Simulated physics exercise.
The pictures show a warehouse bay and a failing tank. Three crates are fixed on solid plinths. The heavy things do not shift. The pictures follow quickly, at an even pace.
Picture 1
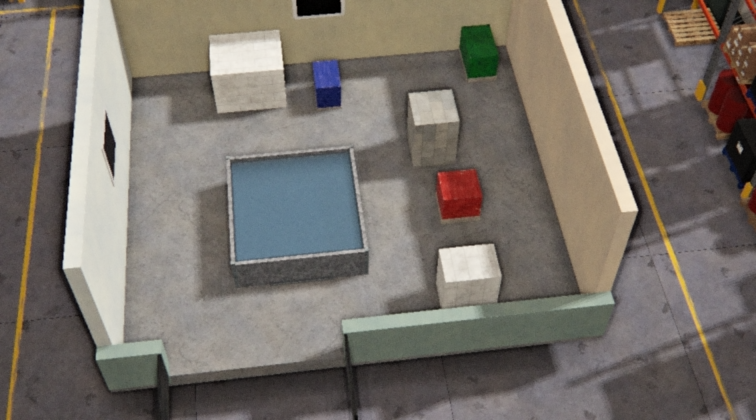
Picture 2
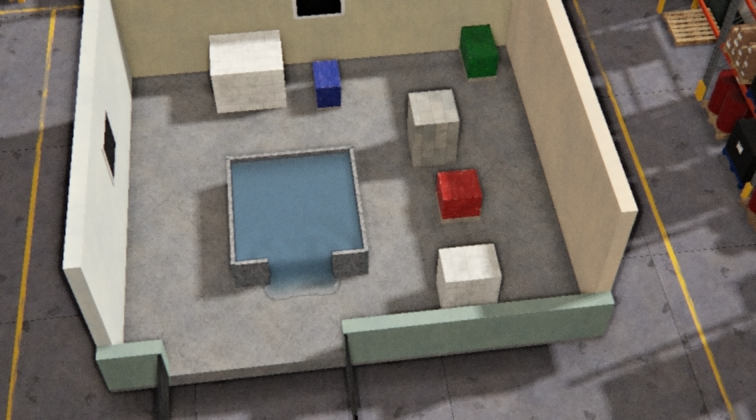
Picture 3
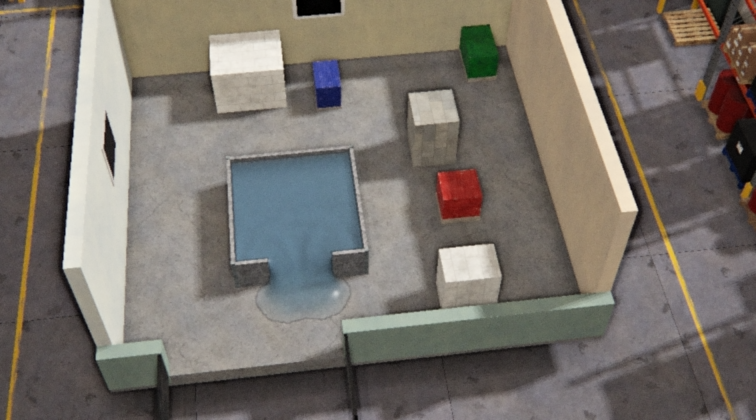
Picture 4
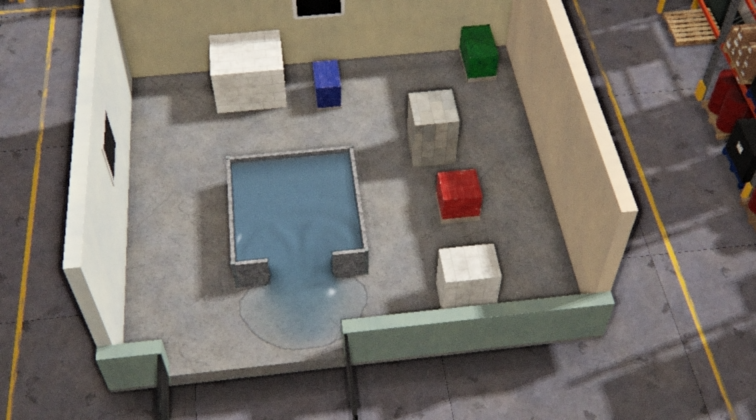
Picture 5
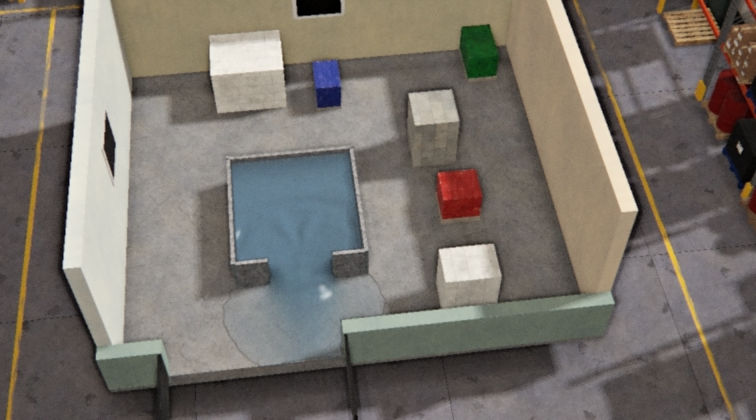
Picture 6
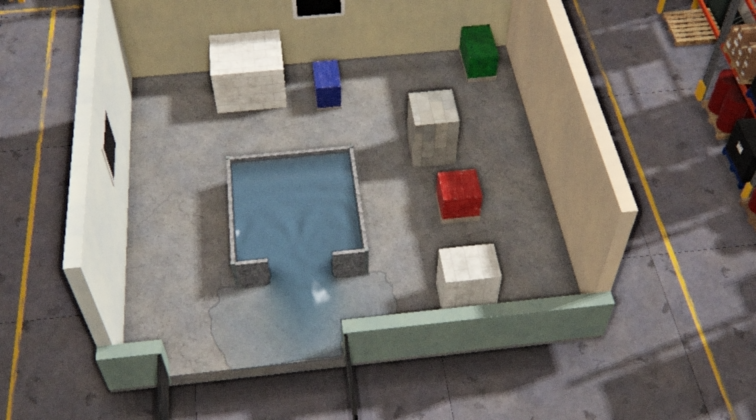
The clip opens on a still, square tank of blue water in a walled warehouse bay, with white, grey, blue, green and red blocks around it. A gap appears in the tank's near wall and water pours out, spreading across the floor in a widening, rounded sheet toward the bay's front edge.
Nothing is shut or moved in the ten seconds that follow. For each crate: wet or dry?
One by one: The red crate escapes dry; the blue crate escapes dry; the green crate escapes dry.
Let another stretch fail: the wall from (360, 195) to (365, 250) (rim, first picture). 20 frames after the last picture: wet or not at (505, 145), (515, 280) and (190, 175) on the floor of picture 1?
As listed: Awash, flooded, not flooded.
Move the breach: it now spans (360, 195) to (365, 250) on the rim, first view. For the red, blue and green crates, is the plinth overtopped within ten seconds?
One by one: The red crate ends up wet, the blue crate gets wet, the green crate takes water.
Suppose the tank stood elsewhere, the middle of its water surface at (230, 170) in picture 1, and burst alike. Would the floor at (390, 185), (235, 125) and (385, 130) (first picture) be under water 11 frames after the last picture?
In turn: Clear, clear, no water.
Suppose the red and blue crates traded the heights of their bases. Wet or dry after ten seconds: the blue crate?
My reading: Blue remains dry.
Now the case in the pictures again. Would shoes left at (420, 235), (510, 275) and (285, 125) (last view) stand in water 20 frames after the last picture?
As listed: Under water, dry, not flooded.
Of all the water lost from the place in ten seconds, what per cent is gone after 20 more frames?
I make it 55 per cent.
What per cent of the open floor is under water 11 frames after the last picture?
Some 15 per cent.
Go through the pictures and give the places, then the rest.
The first picture shows the water tank at (295, 205) is whole and still.
In the second picture, water pours out at (302, 271) and has run to (269, 290).
In the third picture, the front is at (274, 316), out from the gap at (302, 272).
In the fourth picture, the front is at a hidden place, out from the gap at (302, 272).
In the fifth picture, water pours out at (302, 272) and has run to a hidden place.
In the sixth picture, water pours out at (302, 272) and has run to a hidden place.
A moment on, water covers 10 % of the floor; the red crate not reached, the blue crate not reached, the green crate not reached.
Next, water covers 15 % of the floor; the red crate not reached, the blue crate not reached, the green crate not reached.
Then, water covers 20 % of the floor; the red crate water round its plinth, the blue crate not reached, the green crate not reached.
Later, water covers 40 % of the floor; the red crate water round its plinth, the blue crate not reached, the green crate not reached.
In the end, water covers 50 % of the floor; the red crate stayed above the water, the blue crate stayed above the water, the green crate stayed above the water.
